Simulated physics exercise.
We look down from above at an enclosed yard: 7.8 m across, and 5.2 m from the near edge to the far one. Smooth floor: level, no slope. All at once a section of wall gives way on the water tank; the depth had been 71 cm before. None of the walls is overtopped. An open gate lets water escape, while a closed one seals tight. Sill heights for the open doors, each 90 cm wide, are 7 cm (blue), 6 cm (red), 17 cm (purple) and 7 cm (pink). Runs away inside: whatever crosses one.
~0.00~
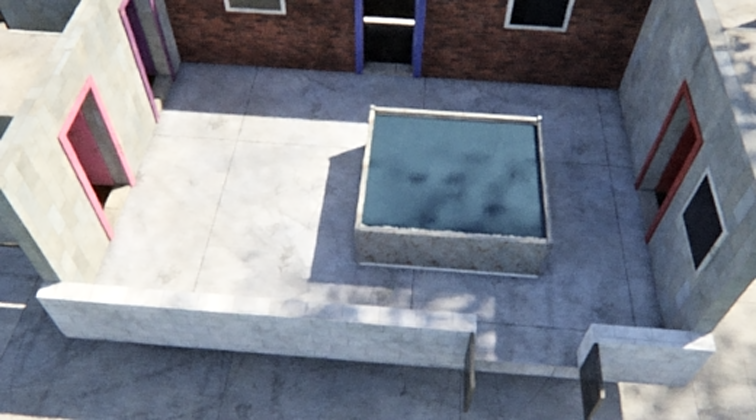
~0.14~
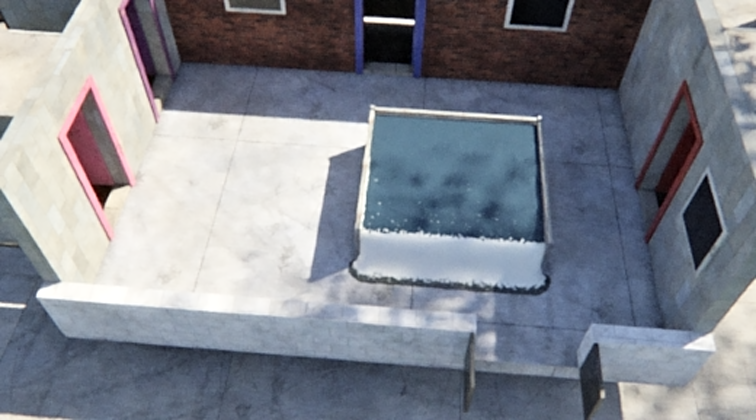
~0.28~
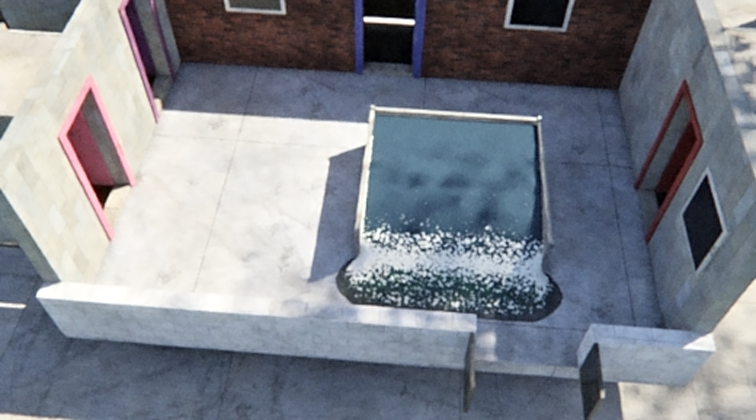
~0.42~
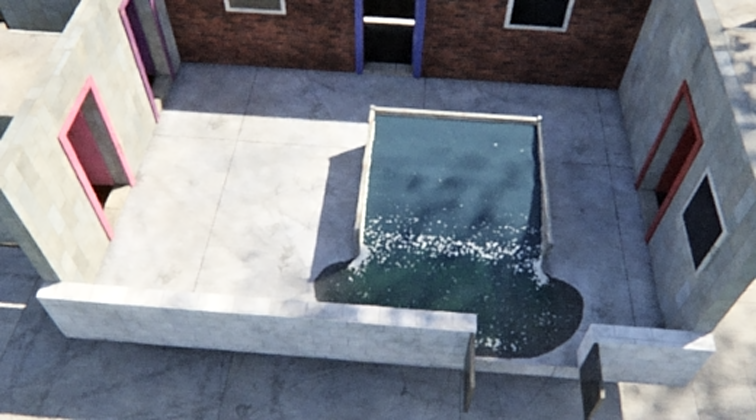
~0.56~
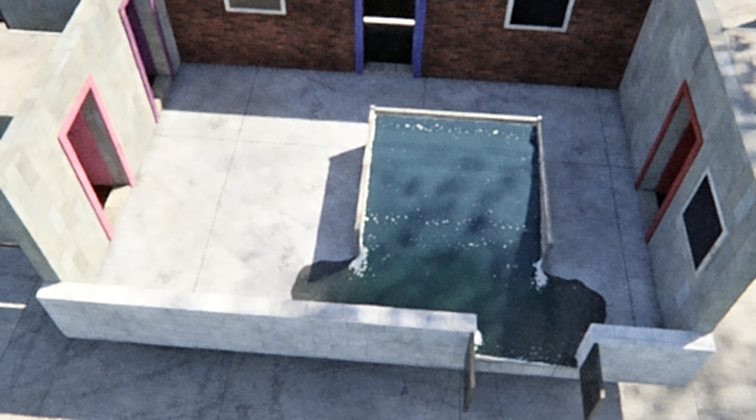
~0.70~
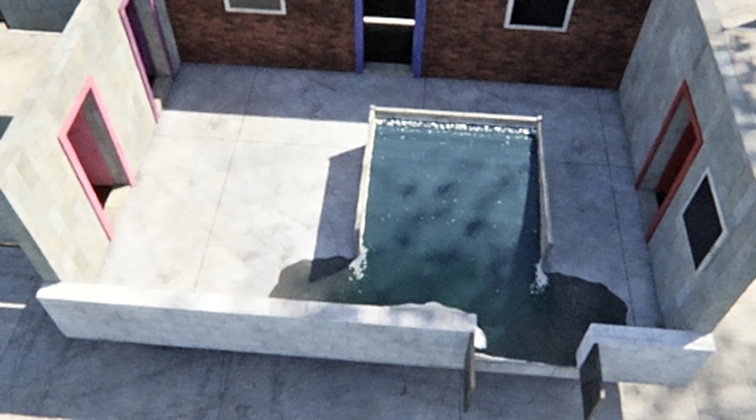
A rectangular water tank stands on the pale floor of a walled yard, seen from above by a still camera. Pink and purple doorways are on the left, a blue one is in the brick wall behind, and a red one is on the right. The tank's near side gives way, and water pours out in white froth, spreading darkly toward the low front wall and sideways across the floor.
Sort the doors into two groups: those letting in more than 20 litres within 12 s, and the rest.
The blue door goes with the rest; the red door goes with the rest; the purple door goes with the rest; the pink door goes in the first group.
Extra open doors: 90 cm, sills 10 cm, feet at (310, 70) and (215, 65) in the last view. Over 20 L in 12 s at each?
In turn: Short of it, beyond it.
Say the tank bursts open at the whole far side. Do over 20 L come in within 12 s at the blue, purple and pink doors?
Door by door - blue: Out of bounds, purple: Out of bounds, pink: Within bounds.
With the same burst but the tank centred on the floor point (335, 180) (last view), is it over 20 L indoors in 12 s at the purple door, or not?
In that case purple comes out short of the limit.
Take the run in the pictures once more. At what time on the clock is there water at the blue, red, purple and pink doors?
The front reaches blue at 5.5 s, red at 2.4 s, purple at 3.2 s, pink at 2.2 s.
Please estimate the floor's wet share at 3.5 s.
55 %.
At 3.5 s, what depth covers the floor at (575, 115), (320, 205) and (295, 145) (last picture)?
Close to 0, 0 and 0 centimetres.
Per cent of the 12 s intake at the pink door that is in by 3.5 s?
Estimate: Around 45 per cent.
After 1.4 s water covers 20 % of the floor and is deepest (53 cm) near (431, 327); blue door not reached, red door not reached, purple door not reached, pink door not reached.
After 2.2 s water covers 35 % of the floor and is deepest (39 cm) near (404, 337); blue door not reached, red door not reached, purple door not reached, pink door not reached.
After 3.5 s water covers 55 % of the floor and is deepest (29 cm) near (652, 356); blue door not reached, red door 4 cm at the sill, 0 L in, purple door 6 cm at the sill, 0 L in, pink door 19 cm at the sill, 57 L in.
After 7.0 s water covers 90 % of the floor and is deepest (14 cm) near (417, 338); blue door 4 cm at the sill, 0 L in, red door 4 cm at the sill, 0 L in, purple door 10 cm at the sill, 0 L in, pink door 8 cm at the sill, 119 L in.
After 12.0 s water covers 100 % of the floor and is deepest (12 cm) near (625, 138); blue door 9 cm at the sill, 7 L in, red door 8 cm at the sill, 3 L in, purple door 7 cm at the sill, 0 L in, pink door 5 cm at the sill, 120 L in.
